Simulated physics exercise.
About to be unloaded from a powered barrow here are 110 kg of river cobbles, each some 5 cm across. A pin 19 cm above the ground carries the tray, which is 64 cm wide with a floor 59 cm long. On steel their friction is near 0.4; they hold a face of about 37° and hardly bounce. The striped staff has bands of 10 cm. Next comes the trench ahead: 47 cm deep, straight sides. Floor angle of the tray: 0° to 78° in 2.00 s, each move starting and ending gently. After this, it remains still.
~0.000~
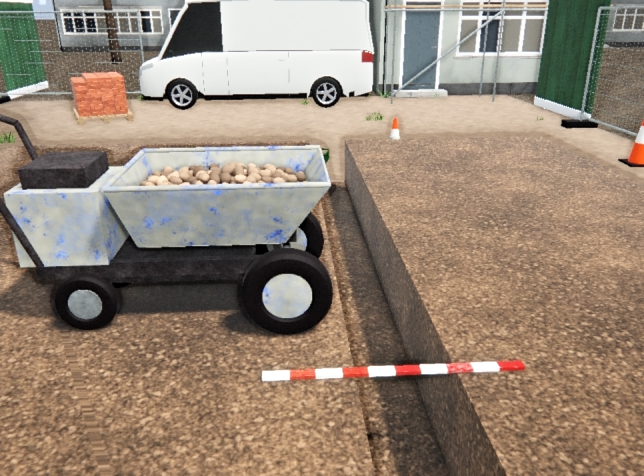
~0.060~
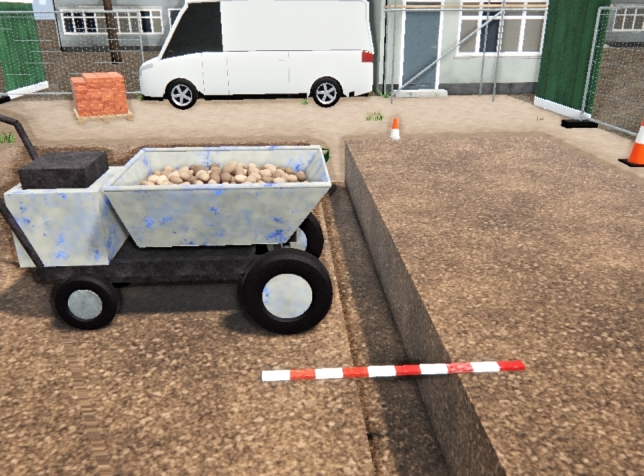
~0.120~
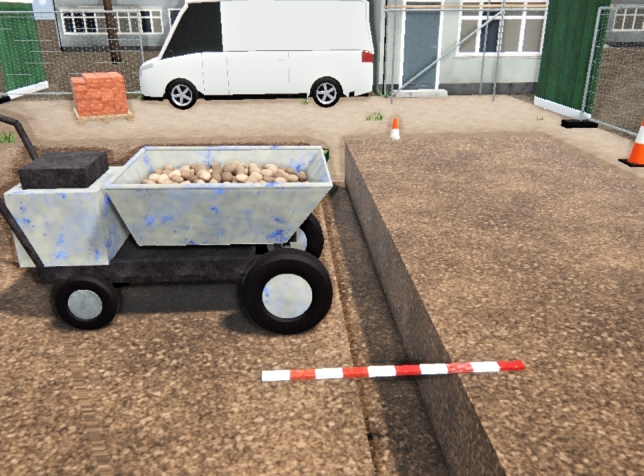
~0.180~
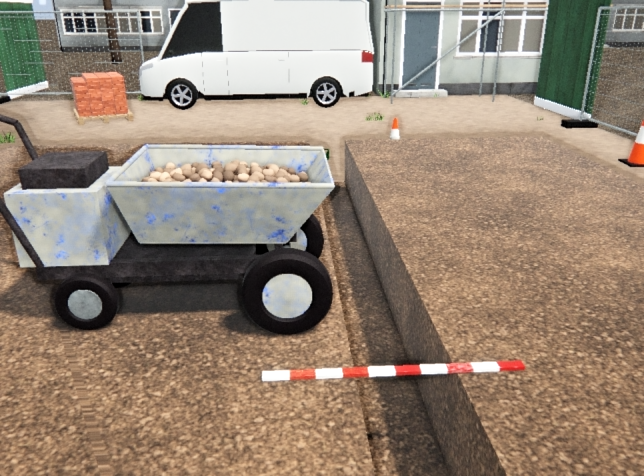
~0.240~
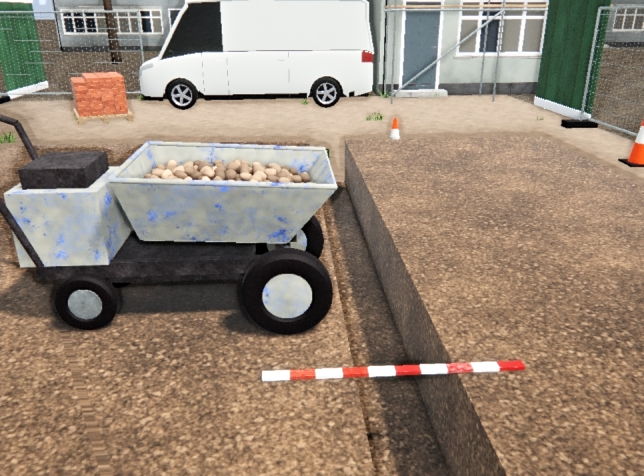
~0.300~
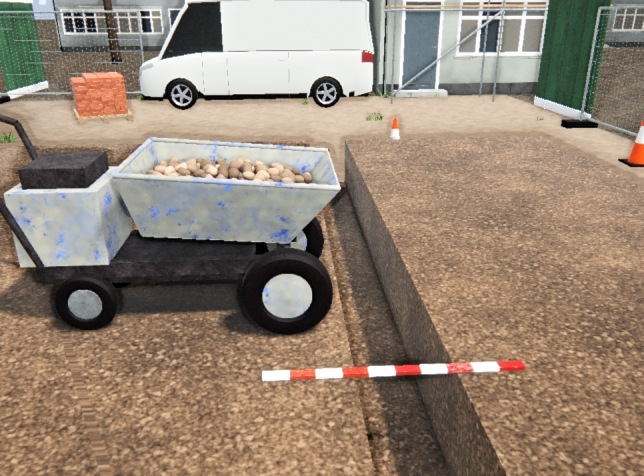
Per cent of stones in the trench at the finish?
About 58 %.
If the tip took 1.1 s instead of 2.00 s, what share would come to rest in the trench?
Then about 45 per cent.
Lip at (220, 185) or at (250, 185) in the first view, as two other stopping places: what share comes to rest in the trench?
Around 75% for the first place and 100% for the second.
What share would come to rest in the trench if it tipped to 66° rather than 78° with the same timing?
In that case some 60 per cent.
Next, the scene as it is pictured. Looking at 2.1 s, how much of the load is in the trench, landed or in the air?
Close to 30 per cent at that time.
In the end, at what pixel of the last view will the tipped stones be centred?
Resting centre: About (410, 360).
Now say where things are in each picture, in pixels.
In the first picture, lip at (330, 185), floor tilted 0°, highest stones at (240, 173).
In the second picture, lip at (330, 185), floor tilted 0°, highest stones at (241, 173); the stones move at 0.1 m/s on average.
In the third picture, lip at (332, 185), floor tilted 1°, highest stones at (235, 172); the stones move at 0.1 m/s on average.
In the fourth picture, lip at (334, 186), floor tilted 2°, highest stones at (236, 171); the stones move at 0.2 m/s on average.
In the fifth picture, lip at (336, 187), floor tilted 3°, highest stones at (213, 170); the stones move at 0.2 m/s on average.
In the sixth picture, lip at (340, 189), floor tilted 5°, highest stones at (204, 168); the stones move at 0.2 m/s on average.
After 1.5 s the floor is at 66°; 96 % in the tray, 3 % in the trench, 1 % past the trench; the foremost stones are at (420, 275).
After 2.1 s the floor is at 78°; 28 % in the tray, 32 % in the trench, 39 % past the trench; the foremost stones are at (536, 290).
After 2.5 s the floor is at 78°; 9 % in the tray, 48 % in the trench, 44 % past the trench; the foremost stones are at (584, 294).
After 4.4 s the floor is at 78°; 0 % in the tray, 58 % in the trench, 42 % past the trench; the foremost stones are at (600, 300).
